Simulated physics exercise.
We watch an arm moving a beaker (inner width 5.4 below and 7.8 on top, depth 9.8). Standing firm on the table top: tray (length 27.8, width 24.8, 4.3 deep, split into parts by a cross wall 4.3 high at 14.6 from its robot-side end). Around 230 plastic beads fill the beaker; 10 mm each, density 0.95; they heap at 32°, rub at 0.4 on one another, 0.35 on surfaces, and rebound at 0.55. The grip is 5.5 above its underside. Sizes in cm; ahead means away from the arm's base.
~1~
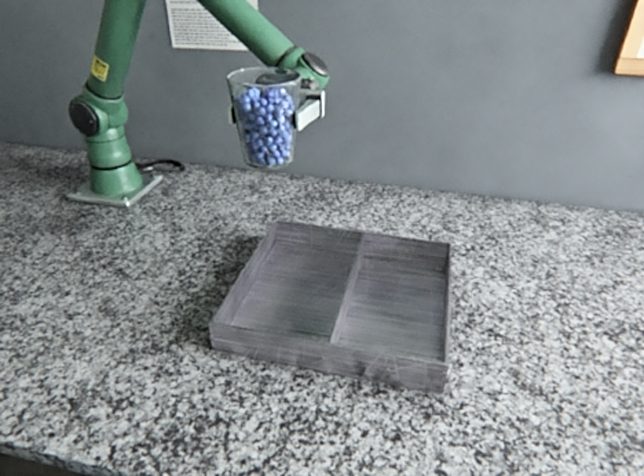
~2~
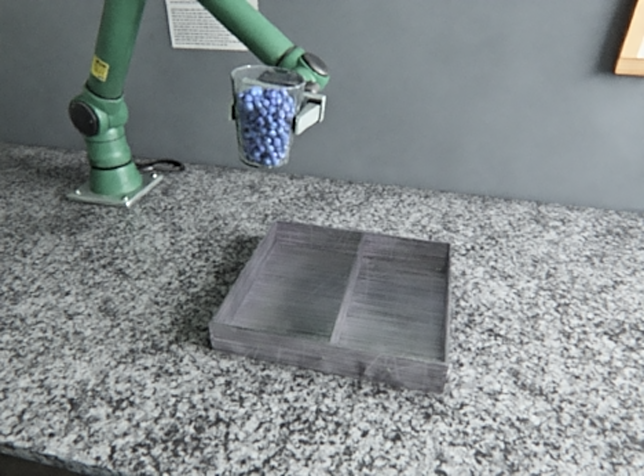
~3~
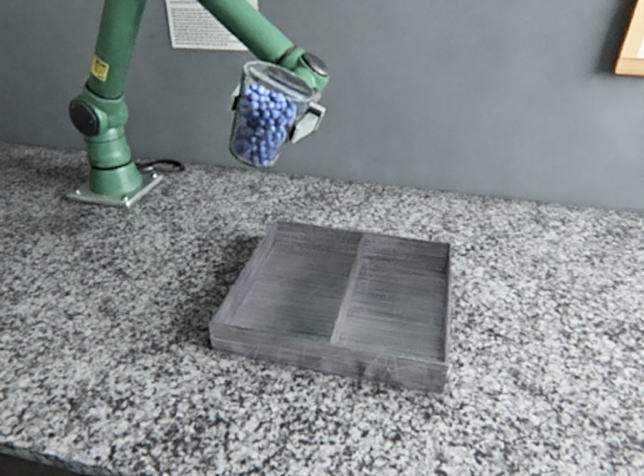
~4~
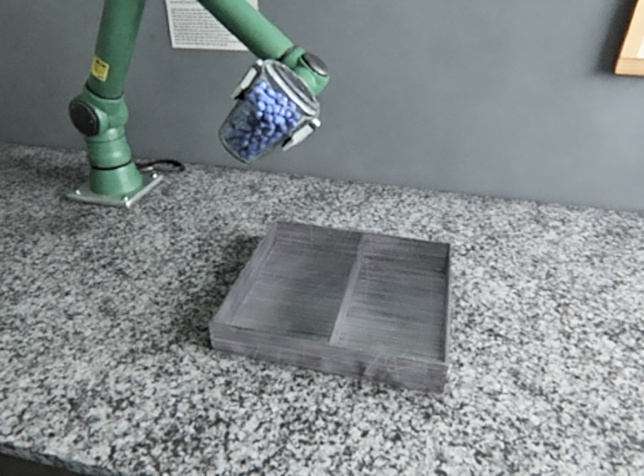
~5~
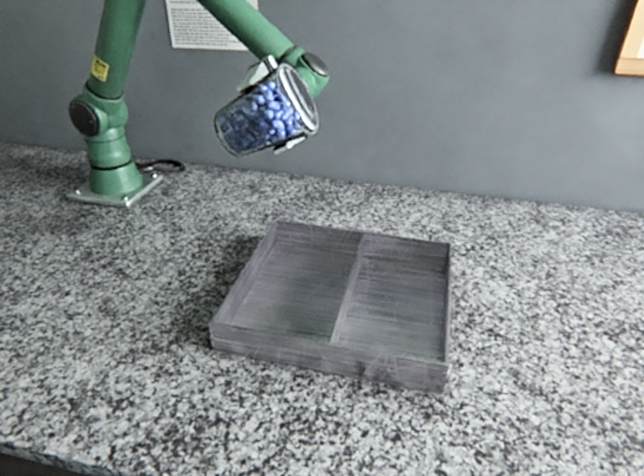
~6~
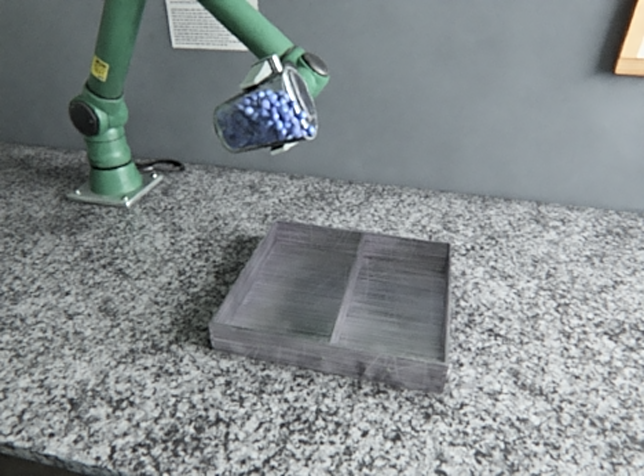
To begin with, a green robot arm holds a clear beaker of blue beads upright above a speckled counter, behind a divided gray tray. The arm then tilts the beaker steadily to the right, its base swinging up to the left, and the beads shift toward the rim, still inside.
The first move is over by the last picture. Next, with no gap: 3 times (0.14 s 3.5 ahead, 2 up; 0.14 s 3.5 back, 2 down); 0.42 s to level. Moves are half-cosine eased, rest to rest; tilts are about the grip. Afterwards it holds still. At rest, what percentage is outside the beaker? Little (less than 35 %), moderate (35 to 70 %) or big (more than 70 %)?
Outside the beaker the share is moderate, 35 to 70 %.
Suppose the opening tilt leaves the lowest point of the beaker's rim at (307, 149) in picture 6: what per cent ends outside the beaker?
About 95 per cent.
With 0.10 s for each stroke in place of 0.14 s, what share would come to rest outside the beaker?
Then about 75 per cent.
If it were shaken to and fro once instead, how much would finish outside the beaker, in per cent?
It would be near 25 per cent.
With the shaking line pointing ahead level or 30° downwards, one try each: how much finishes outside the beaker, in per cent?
Some 45 and 25 per cent.
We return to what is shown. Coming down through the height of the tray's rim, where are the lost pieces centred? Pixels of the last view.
Around (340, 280).
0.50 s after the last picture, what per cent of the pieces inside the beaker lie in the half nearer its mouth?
Roughly 70 per cent.
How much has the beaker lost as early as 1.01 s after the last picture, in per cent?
About 55 per cent by then.
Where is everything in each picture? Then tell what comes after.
In the first picture, the beaker middle at (267, 121), level; upper third of the load around (266, 106), from x 240 to 290, top at y 95; 234 in the beaker.
In the second picture, the beaker middle at (266, 121), tilted 6° forward; upper third of the load around (264, 107), from x 240 to 295, top at y 95.
In the third picture, the beaker middle at (265, 120), tilted 23° forward; upper third of the load around (263, 106), from x 235 to 295, top at y 90.
In the fourth picture, the beaker middle at (263, 119), tilted 44° forward; upper third of the load around (262, 107), from x 225 to 295, top at y 85.
In the fifth picture, the beaker middle at (262, 118), tilted 61° forward; upper third of the load around (264, 106), from x 225 to 295, top at y 85.
In the sixth picture, the beaker middle at (262, 117), tilted 67° forward; upper third of the load around (263, 108), from x 220 to 310, top at y 95; 234 in the beaker.
Then, 0.50 s on, tilted 67° forward, highest piece 28 above the table; 162 in the beaker, 30 in the far-side part, 26 in the robot-side part, 16 in flight or on a rim.
Then, 1.01 s on, tilted 44° forward, highest piece 27 above the table; 105 in the beaker, 61 in the robot-side part, 60 in the far-side part, 3 on the table or floor, 5 in flight or on a rim.
Then, 1.46 s on, level, highest piece 27 above the table; 105 in the beaker, 63 in the far-side part, 62 in the robot-side part, 4 on the table or floor.
Then, 2.51 s on, level, highest piece 27 above the table; 105 in the beaker, 63 in the far-side part, 62 in the robot-side part, 4 on the table or floor.
In the end, 105 in the beaker, 63 in the far-side part, 62 in the robot-side part, 4 on the table or floor. That is 55 % outside the beaker.
